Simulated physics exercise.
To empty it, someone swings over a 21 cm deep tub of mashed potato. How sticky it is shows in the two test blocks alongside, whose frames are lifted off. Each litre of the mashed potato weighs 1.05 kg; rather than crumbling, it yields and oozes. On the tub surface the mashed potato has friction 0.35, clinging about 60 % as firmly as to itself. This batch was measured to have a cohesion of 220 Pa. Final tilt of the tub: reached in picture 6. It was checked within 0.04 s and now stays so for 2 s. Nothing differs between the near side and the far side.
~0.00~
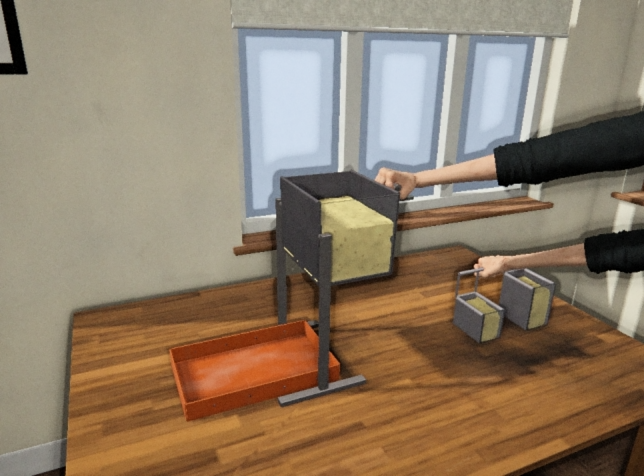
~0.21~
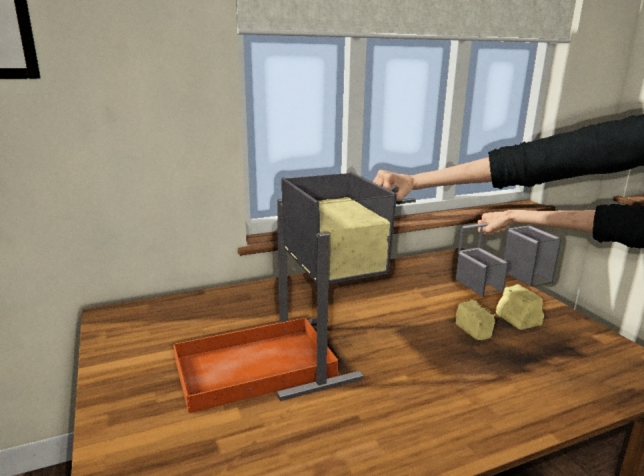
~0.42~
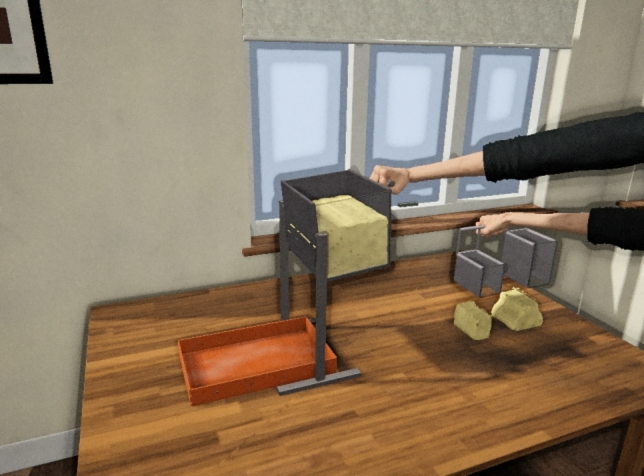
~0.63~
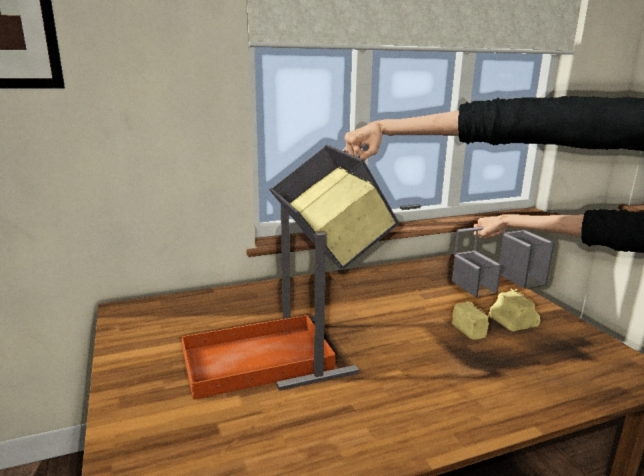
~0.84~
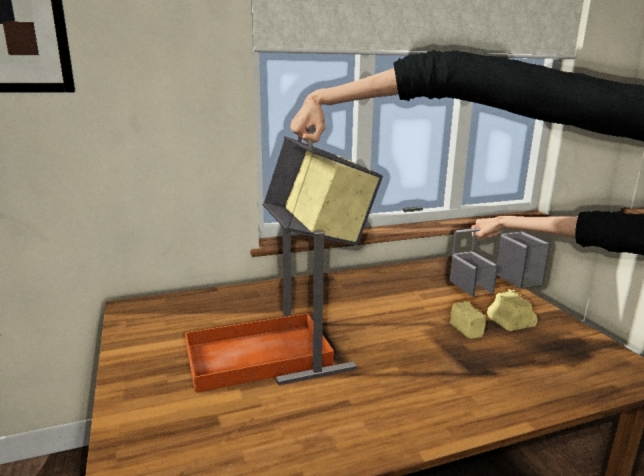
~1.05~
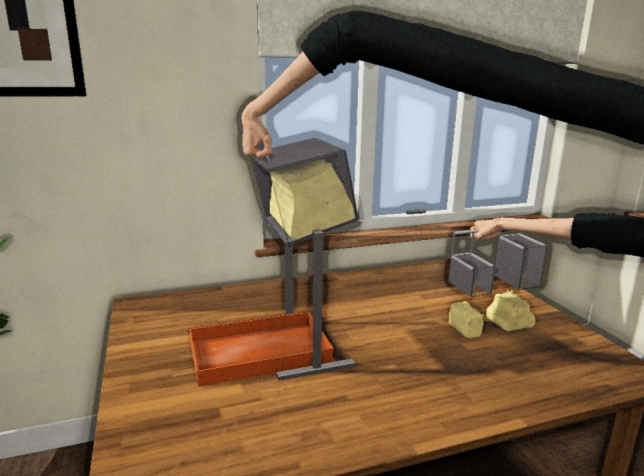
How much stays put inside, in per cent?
25 %.
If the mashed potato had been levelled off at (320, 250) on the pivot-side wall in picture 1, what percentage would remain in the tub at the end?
Result: Approx. 40 % remaining in tub.
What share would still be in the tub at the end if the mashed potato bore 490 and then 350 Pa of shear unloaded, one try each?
You'd see 0 percent the first time and 30 percent the second.
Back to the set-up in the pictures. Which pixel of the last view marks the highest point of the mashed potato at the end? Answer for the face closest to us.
About (319, 217).
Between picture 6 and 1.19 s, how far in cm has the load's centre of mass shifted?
Some 8 cm.
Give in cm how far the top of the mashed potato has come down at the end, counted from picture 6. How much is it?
The top ends up some 13 cm below its level in the last picture.
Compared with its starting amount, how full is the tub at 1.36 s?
Some 40 per cent.
By 1.19 s, the tub is at 103 degrees and holds 73 %.
By 1.36 s, the tub is at 103 degrees and holds 38 %.
By 1.53 s, the tub is at 103 degrees and holds 31 %.
By 1.70 s, the tub is at 103 degrees and holds 28 %.
By 3.05 s, at the end, the tub is at 103 degrees and holds 25 %.
